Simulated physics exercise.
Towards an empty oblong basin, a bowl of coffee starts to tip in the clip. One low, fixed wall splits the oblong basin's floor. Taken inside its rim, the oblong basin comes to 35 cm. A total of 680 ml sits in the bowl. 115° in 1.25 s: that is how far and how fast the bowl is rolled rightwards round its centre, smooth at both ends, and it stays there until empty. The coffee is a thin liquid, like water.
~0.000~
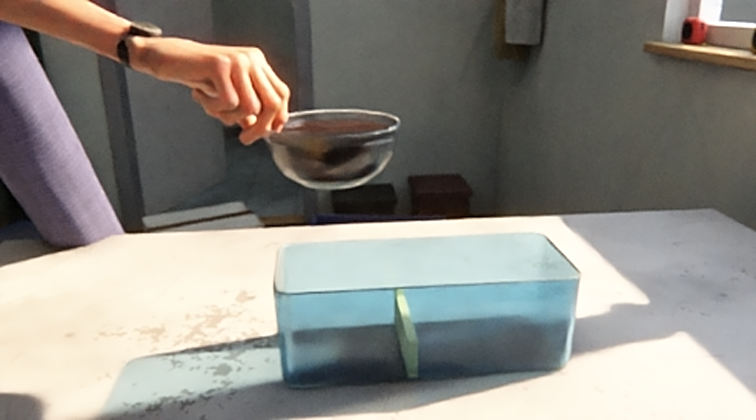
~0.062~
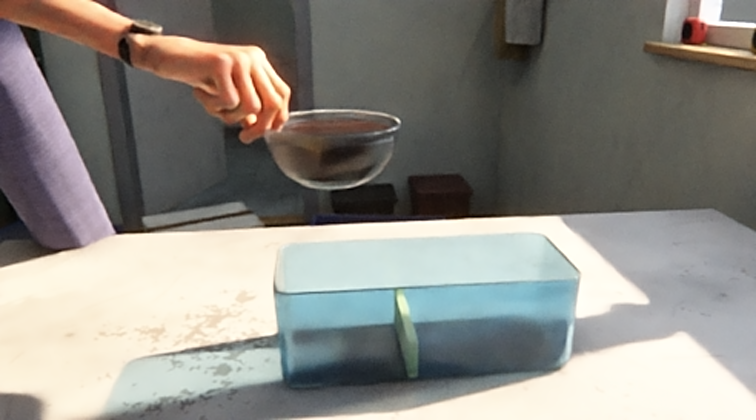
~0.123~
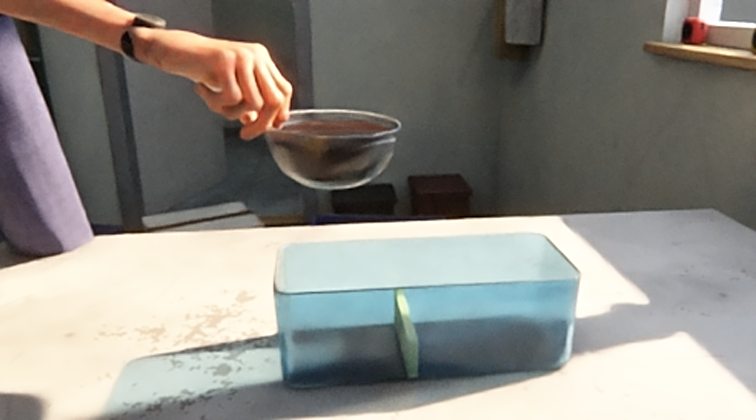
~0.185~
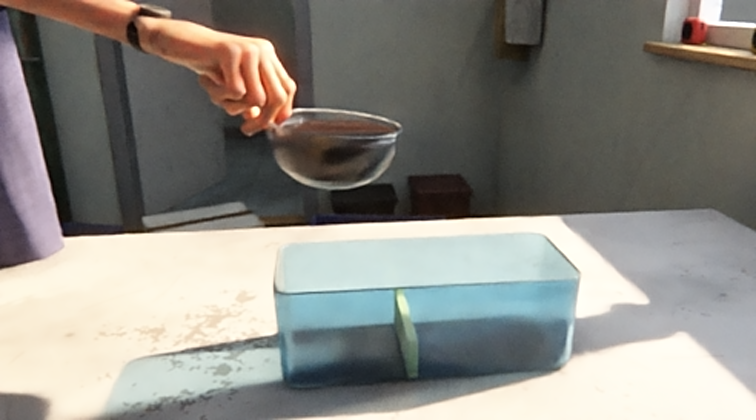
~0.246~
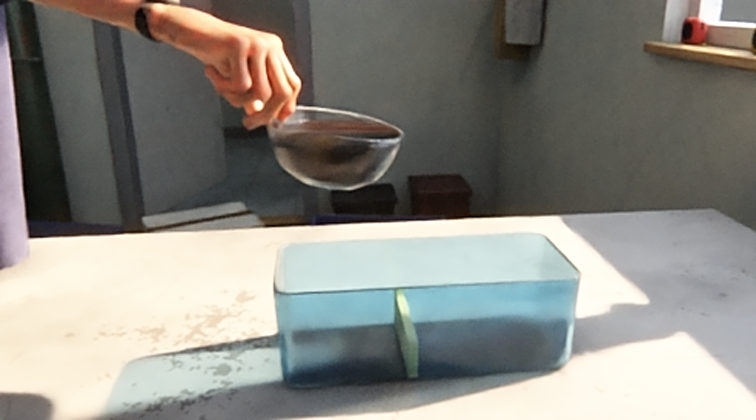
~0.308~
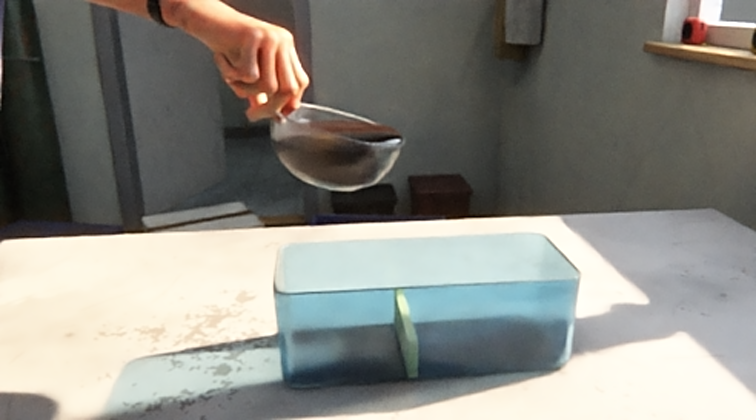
Glass bowl of dark liquid tilting gradually rightwards in a person's hand above a blue oblong basin with a green divider.
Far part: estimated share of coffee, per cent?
90 per cent.
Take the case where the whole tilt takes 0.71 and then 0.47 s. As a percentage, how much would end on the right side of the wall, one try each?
It comes to 80 per cent, and then 70 per cent.
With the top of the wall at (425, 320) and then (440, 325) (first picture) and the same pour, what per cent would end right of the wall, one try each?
It comes to 80 per cent, and then 65 per cent.
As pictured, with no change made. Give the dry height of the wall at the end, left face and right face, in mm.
About 46 mm on the left, about 26 mm on the right.
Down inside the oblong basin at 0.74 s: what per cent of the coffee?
I'd estimate some 40 percent of the liquid.
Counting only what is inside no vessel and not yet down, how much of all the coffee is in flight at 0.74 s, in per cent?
Roughly 36 percent.
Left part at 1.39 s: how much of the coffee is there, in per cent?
Around 10 in a hundred.
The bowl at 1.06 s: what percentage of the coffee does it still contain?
I'd say some 0 per cent remains.
Then, 0.74 s in, the tilt is 74° and 24 per cent is still to pour, 0 is left of the wall and 40 right of it.
Then, 1.06 s in, the tilt is 108° and 0 per cent is still to pour, 8 is left of the wall and 90 right of it.
Then, 1.39 s in, the tilt is 115° and 0 per cent is still to pour, 9 is left of the wall and 90 right of it.
Then, 1.75 s in, the tilt is 115° and 0 per cent is still to pour, 10 is left of the wall and 90 right of it.
Finally, 10 per cent lies left of the wall, 90 right of it and 0 outside.
